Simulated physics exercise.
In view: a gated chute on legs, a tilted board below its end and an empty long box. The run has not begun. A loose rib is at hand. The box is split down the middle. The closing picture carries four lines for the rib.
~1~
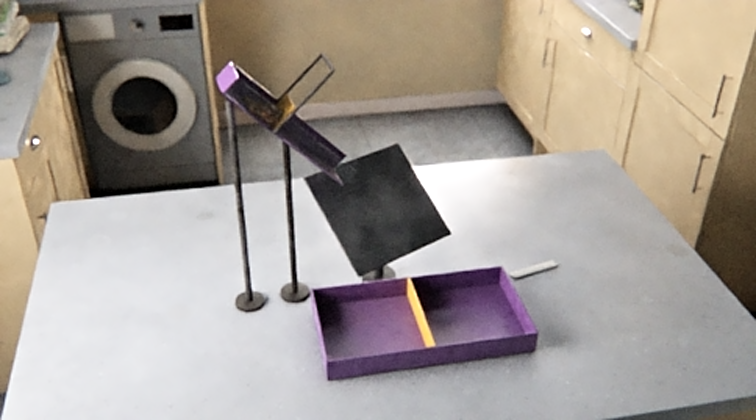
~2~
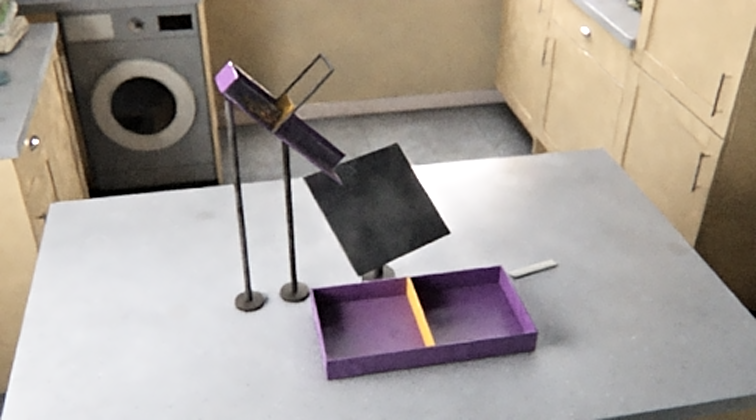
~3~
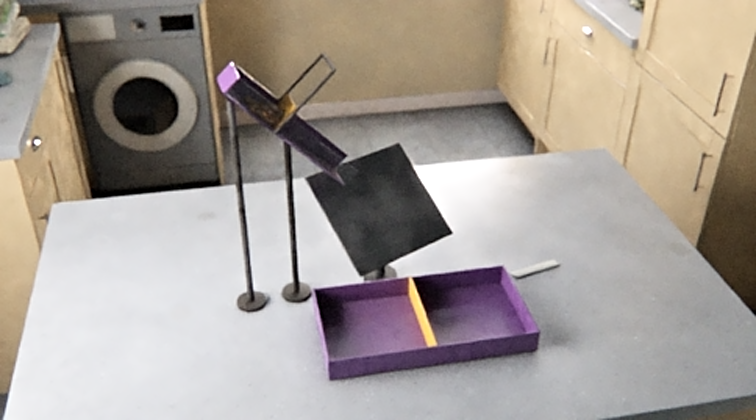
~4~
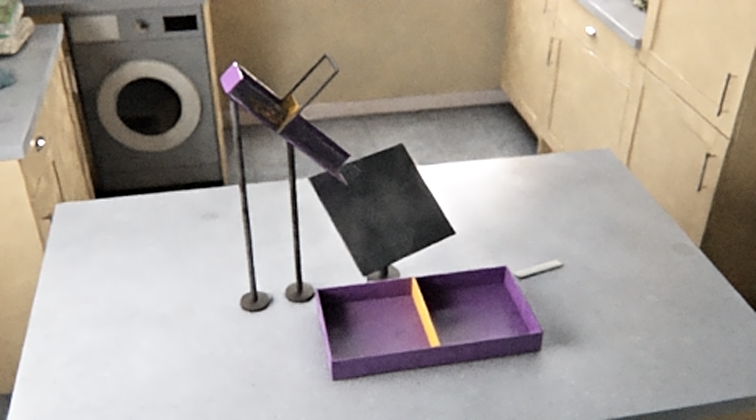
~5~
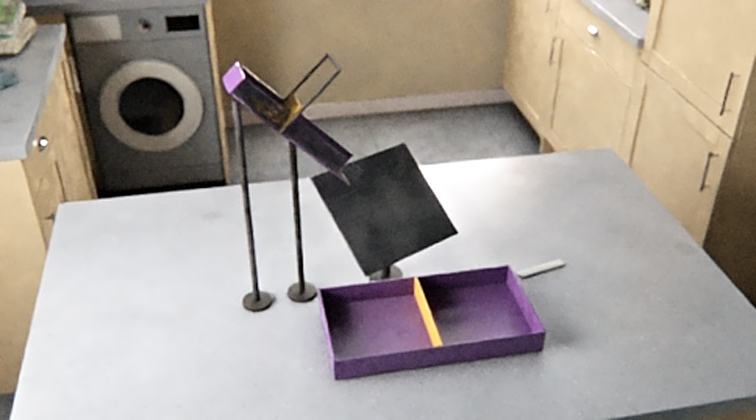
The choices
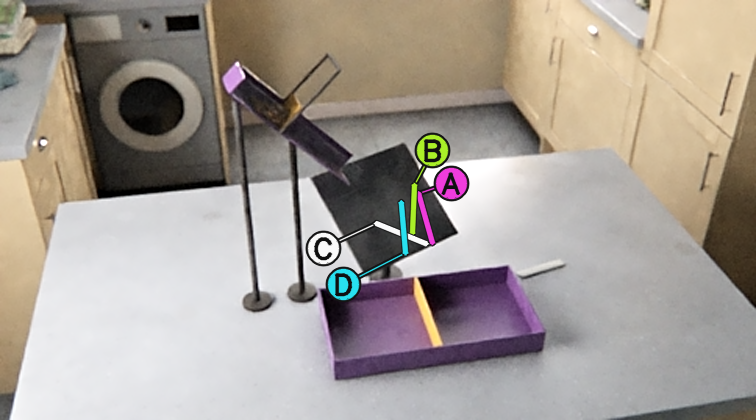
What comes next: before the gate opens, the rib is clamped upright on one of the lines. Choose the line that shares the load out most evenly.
B.
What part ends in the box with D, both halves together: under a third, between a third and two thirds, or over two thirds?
Line D gives over two thirds.
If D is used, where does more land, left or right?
The left half.
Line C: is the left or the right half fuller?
Right.
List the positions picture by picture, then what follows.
In the first frame, load behind the gate (265, 110), cereal balls; lip of the chute (338, 177), sloping fairly steeply.
In the second frame, middle of the board (379, 206), tilted fairly steeply; middle of its low edge (407, 254); of its high edge (352, 159).
In the third frame, front corners of the box (329, 361) and (540, 331); front end of its middle wall (437, 346); gate still shut (289, 104).
In the fourth frame, middle of the load (269, 111); lip (342, 177).
In the fifth frame, middle of the load (272, 110); lip (345, 177).
On the marked copy, line A from (418, 193) to (432, 242); line B from (414, 185) to (412, 233); line C from (376, 223) to (426, 243); line D from (401, 202) to (405, 252).
Choosing A, of what is caught, just a few in the left half, almost all in the right.
Choosing B, of what is caught, roughly half in the left half, roughly half in the right.
Choosing C, of what is caught, just a few in the left half, almost all in the right.
Choosing D, of what is caught, the larger part in the left half, about a tenth in the right.
